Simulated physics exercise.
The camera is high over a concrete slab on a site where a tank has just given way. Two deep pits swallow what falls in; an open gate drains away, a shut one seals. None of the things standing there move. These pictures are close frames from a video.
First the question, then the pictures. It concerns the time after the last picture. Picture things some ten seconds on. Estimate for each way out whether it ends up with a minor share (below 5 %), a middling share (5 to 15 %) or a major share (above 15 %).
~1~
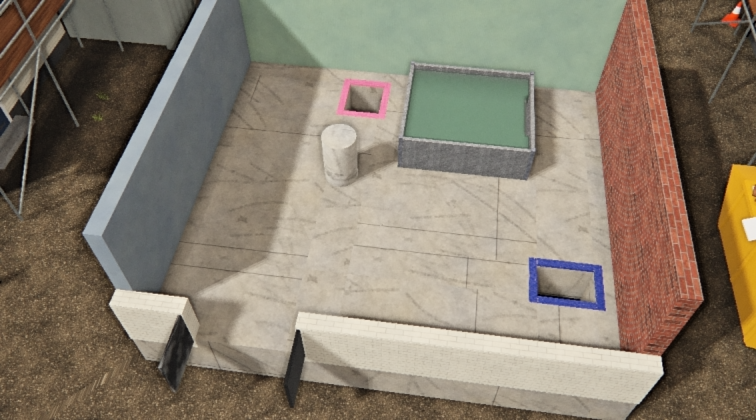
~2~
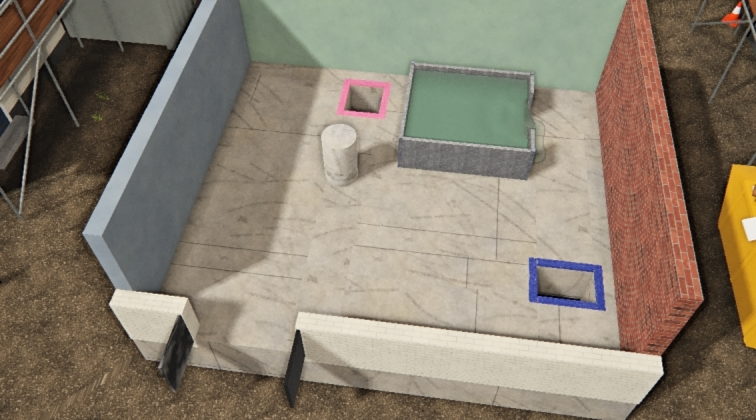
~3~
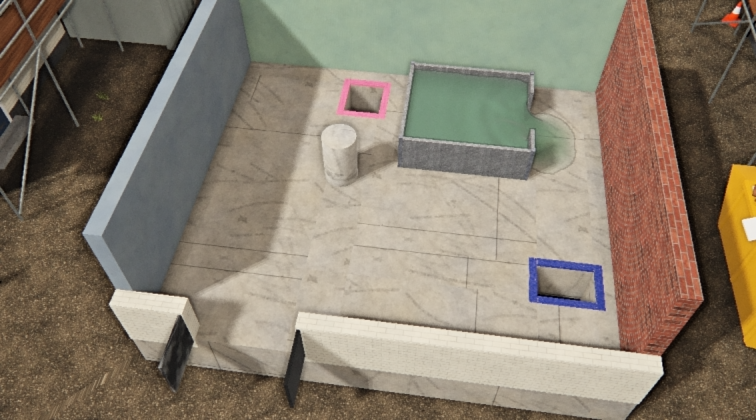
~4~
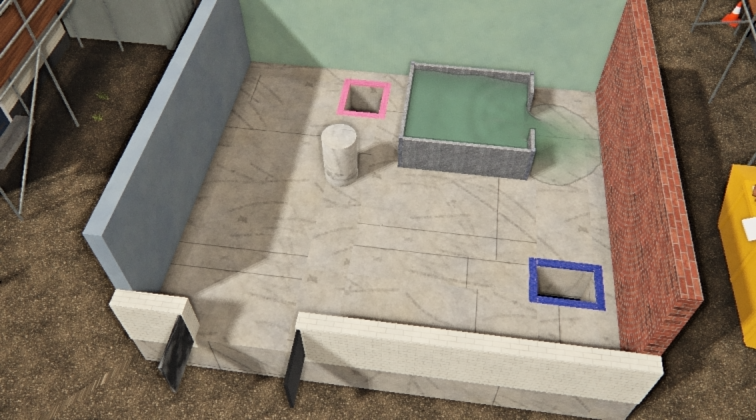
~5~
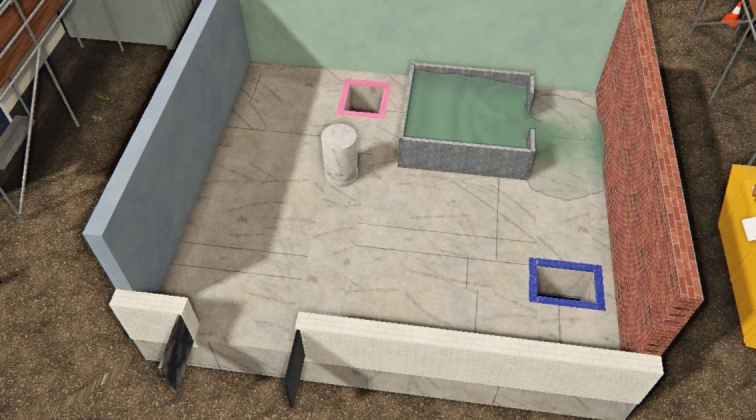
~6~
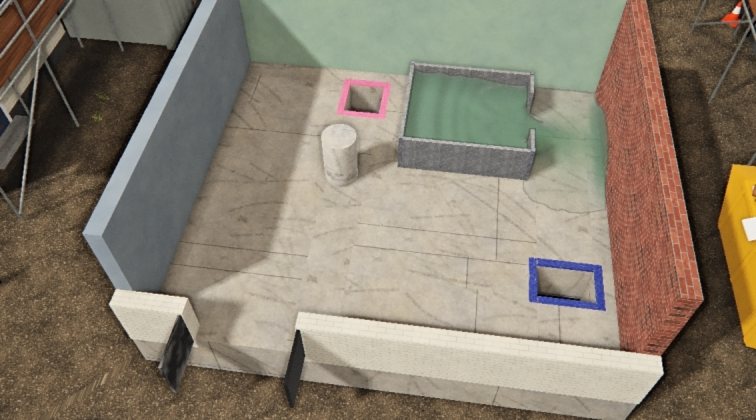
Result: The gate gets hardly any of it - below five per cent. The pink pit gets a middling share of it - five to fifteen per cent. The blue pit gets a big share of it - past fifteen per cent.
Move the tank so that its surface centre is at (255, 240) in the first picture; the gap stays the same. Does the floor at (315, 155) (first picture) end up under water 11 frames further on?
Outcome at the given point: Spared.
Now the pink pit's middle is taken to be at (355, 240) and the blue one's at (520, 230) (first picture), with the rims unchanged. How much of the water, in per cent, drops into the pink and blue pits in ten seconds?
Log, per cent - pink: 6, blue: 12.
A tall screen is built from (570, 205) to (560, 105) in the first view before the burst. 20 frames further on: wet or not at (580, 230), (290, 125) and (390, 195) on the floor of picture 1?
Point by point: First swamped, next spared, last spared.
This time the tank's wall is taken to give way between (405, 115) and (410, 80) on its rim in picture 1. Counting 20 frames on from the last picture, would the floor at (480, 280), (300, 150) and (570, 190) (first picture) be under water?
In the order asked: Out of reach, sodden, out of reach.
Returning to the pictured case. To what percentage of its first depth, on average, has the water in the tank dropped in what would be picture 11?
By my count, 72 per cent.
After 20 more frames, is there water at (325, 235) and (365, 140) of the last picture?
Untouched, untouched.
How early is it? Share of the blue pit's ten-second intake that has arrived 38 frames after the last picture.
My guess is about 70 %.
A moment on, water covers 10 % of the floor; the gate 0 %, the pink pit 0 %, the blue pit 0 %.
Next, water covers 20 % of the floor; the gate 0 %, the pink pit 0 %, the blue pit 3 %.
Then, water covers 35 % of the floor; the gate 0 %, the pink pit 2 %, the blue pit 10 %.
Later, water covers 55 % of the floor; the gate 0 %, the pink pit 6 %, the blue pit 19 %.
In the end, water covers 75 % of the floor; the gate 1 %, the pink pit 11 %, the blue pit 27 %.
